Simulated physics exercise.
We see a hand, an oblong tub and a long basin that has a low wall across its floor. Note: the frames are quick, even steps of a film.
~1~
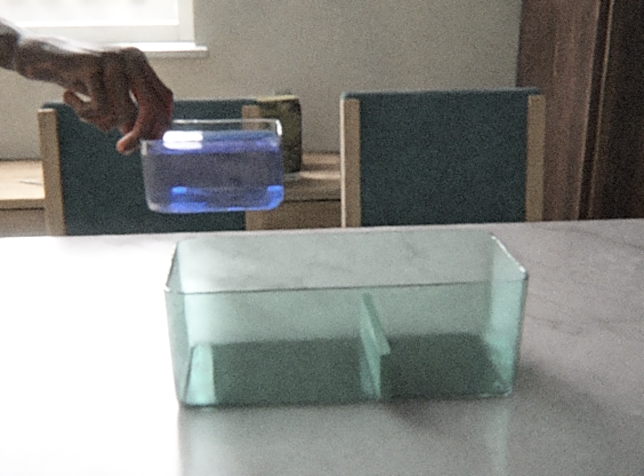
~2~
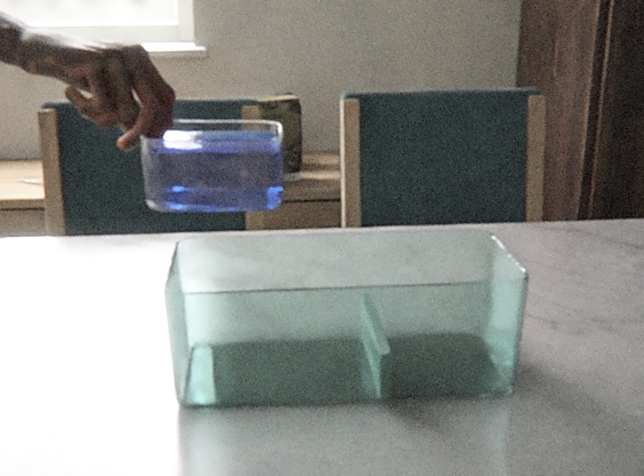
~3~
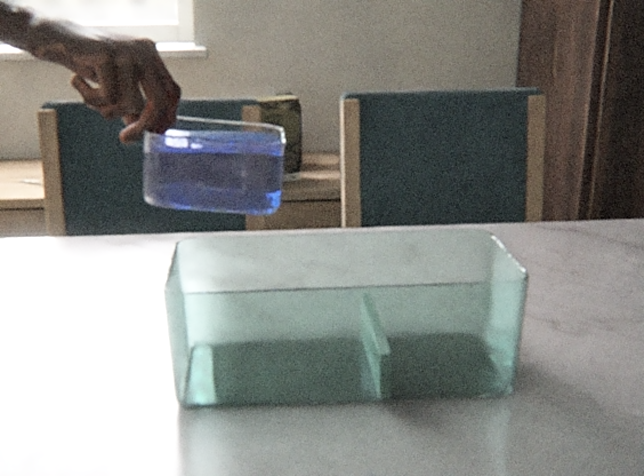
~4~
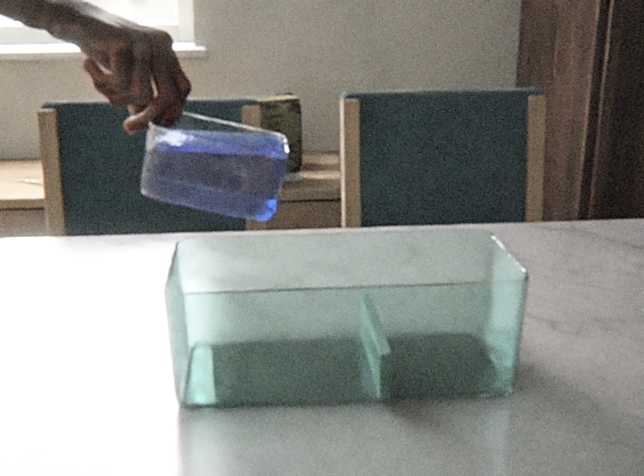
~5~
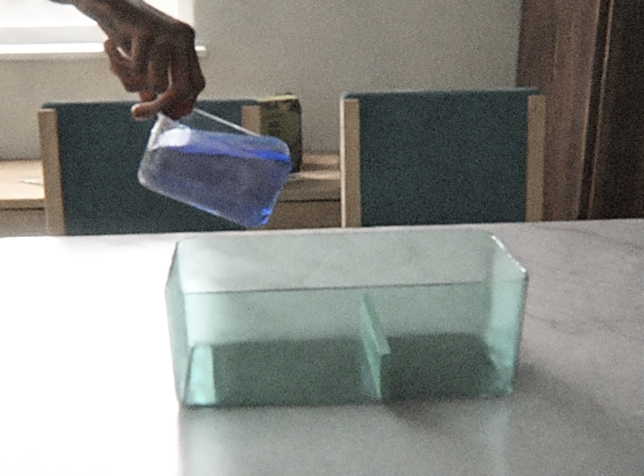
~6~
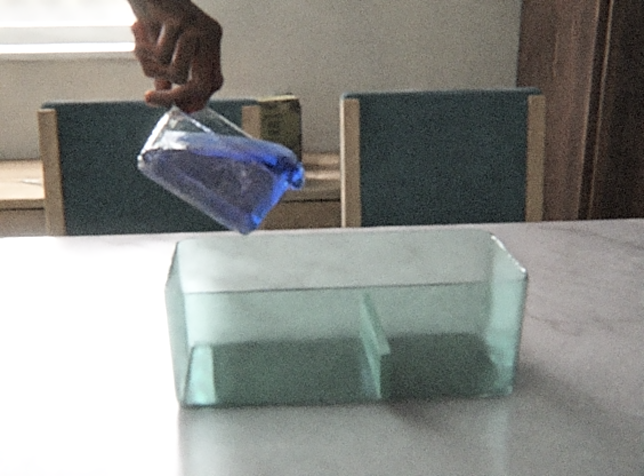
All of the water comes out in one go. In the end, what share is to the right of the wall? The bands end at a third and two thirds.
The share that settles right of the wall is smaller than one third, as I see it.
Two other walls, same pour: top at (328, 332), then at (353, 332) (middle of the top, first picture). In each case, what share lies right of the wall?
About 60 % and 30 %.
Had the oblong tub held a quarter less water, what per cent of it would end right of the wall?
About 5 in a hundred.
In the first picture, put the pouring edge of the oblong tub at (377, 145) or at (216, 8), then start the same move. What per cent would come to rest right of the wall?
It would come to near 80 per cent, and then near 5 per cent.
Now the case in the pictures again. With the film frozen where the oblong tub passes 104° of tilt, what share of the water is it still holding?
It works out to close to 15 percent.
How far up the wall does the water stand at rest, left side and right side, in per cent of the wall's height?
The left reaches some 40 %, the right about 0 %.
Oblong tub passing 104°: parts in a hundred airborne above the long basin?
About 20 per cent.
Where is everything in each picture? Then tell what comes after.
In the first frame, it leans 0°; its right rim is at (281, 131); the water meets the walls at (150, 142) and (278, 138); the long basin's rim runs from (170, 266) to (508, 254); the wall's top is at (375, 323).
In the second frame, it leans 2°; its right rim is at (281, 133); the water meets the walls at (150, 141) and (279, 139).
In the third frame, it leans 6°; its right rim is at (284, 138); the water meets the walls at (152, 139) and (280, 141).
In the fourth frame, it leans 14°; its right rim is at (287, 147); the water meets the walls at (154, 139) and (285, 143).
In the fifth frame, it leans 24°; its right rim is at (288, 160); the water meets the walls at (154, 141) and (290, 150); 2 per cent is over the edge.
In the sixth frame, it leans 36°; its right rim is at (287, 174); the water meets the walls at (151, 141) and (281, 158); 8 per cent is over the edge.
A moment on, the oblong tub is tipped right over and 13 per cent is still to pour, 65 is left of the wall and 0 right of it.
Next, the oblong tub is tipped right over and 1 per cent is still to pour, 94 is left of the wall and 2 right of it.
Then the oblong tub is tipped right over and 0 per cent is still to pour, 95 is left of the wall and 4 right of it.
Later the oblong tub is tipped right over and 0 per cent is still to pour, 95 is left of the wall and 4 right of it.
Finally, 95 per cent lies left of the wall, 4 right of it and 1 outside.
